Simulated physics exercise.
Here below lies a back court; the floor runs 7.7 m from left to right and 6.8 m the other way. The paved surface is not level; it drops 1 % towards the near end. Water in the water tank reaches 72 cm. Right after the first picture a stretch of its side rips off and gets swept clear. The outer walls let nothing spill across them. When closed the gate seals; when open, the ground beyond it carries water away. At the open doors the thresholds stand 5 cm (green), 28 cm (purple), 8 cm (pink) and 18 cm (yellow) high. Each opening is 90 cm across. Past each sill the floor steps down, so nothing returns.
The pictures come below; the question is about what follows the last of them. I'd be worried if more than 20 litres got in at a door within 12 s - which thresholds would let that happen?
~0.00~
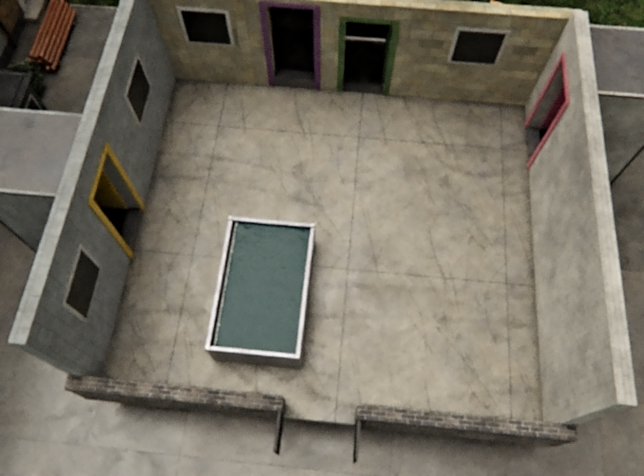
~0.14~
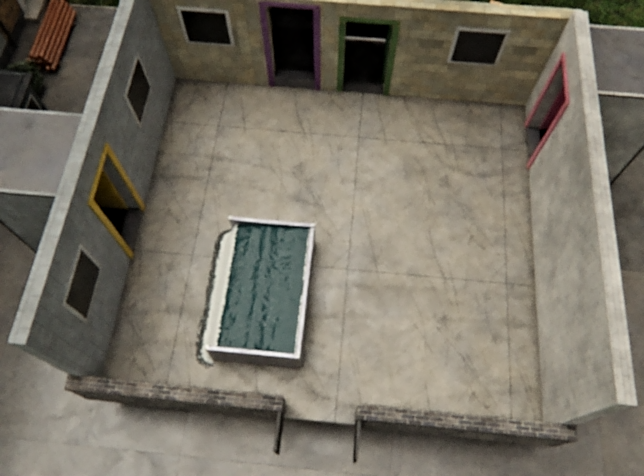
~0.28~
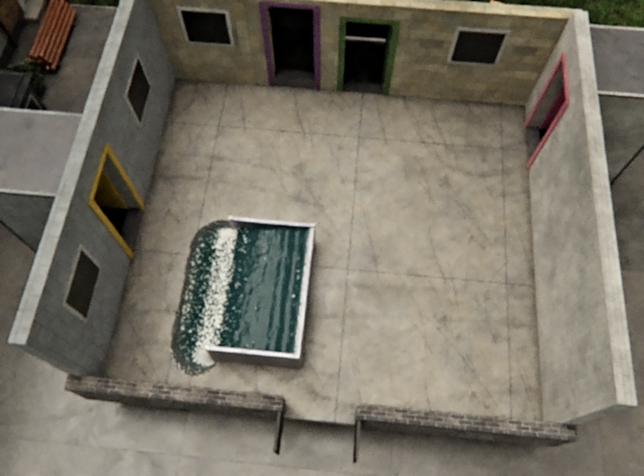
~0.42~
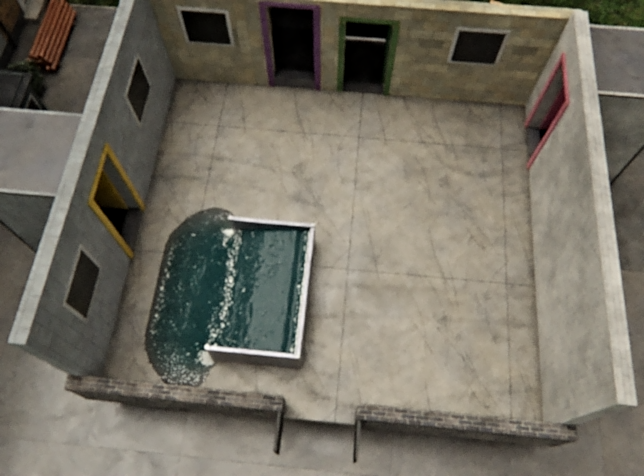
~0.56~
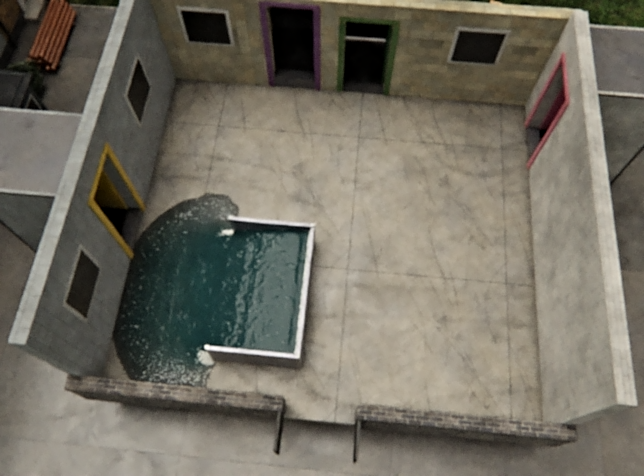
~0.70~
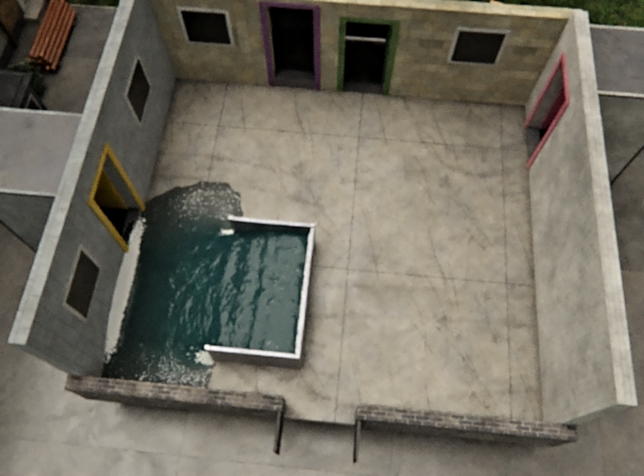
Outcome: At the green door the limit will hold. At the purple door the limit will hold. At the pink door the limit will hold. At the yellow door the limit will be broken.
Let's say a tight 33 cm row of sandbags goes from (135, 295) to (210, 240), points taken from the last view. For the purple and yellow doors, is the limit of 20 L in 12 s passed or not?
Purple within the limit, yellow within the limit.
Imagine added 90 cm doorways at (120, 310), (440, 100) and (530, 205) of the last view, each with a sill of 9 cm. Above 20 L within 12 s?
In that order: Beyond it, short of it, short of it.
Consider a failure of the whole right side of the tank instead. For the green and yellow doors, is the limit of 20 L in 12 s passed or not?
At green the amount is beneath the mark, while at yellow it is beneath the mark.
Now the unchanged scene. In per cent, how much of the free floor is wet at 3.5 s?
Around 40 per cent.
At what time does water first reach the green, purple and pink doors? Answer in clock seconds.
The green door is reached at 3.8 s, purple at 3.2 s, pink at 6.5 s.
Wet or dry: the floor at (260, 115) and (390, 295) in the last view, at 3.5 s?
Soaked, untouched.
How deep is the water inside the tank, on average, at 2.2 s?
15 cm.
After 1.4 s water covers 15 % of the floor and is deepest (56 cm) near (101, 384); green door not reached, purple door not reached, pink door not reached, yellow door 36 cm at the sill, 47 L in.
After 2.2 s water covers 20 % of the floor and is deepest (42 cm) near (101, 384); green door not reached, purple door not reached, pink door not reached, yellow door 27 cm at the sill, 107 L in.
After 3.5 s water covers 40 % of the floor and is deepest (20 cm) near (175, 87); green door not reached, purple door 8 cm at the sill, 0 L in, pink door not reached, yellow door 15 cm at the sill, 123 L in.
After 7.0 s water covers 75 % of the floor and is deepest (10 cm) near (161, 390); green door 4 cm at the sill, 0 L in, purple door 6 cm at the sill, 0 L in, pink door 8 cm at the sill, 0 L in, yellow door 7 cm at the sill, 123 L in.
After 12.0 s water covers 95 % of the floor and is deepest (8 cm) near (101, 384); green door 1 cm at the sill, 1 L in, purple door 3 cm at the sill, 0 L in, pink door 4 cm at the sill, 2 L in, yellow door 6 cm at the sill, 123 L in.
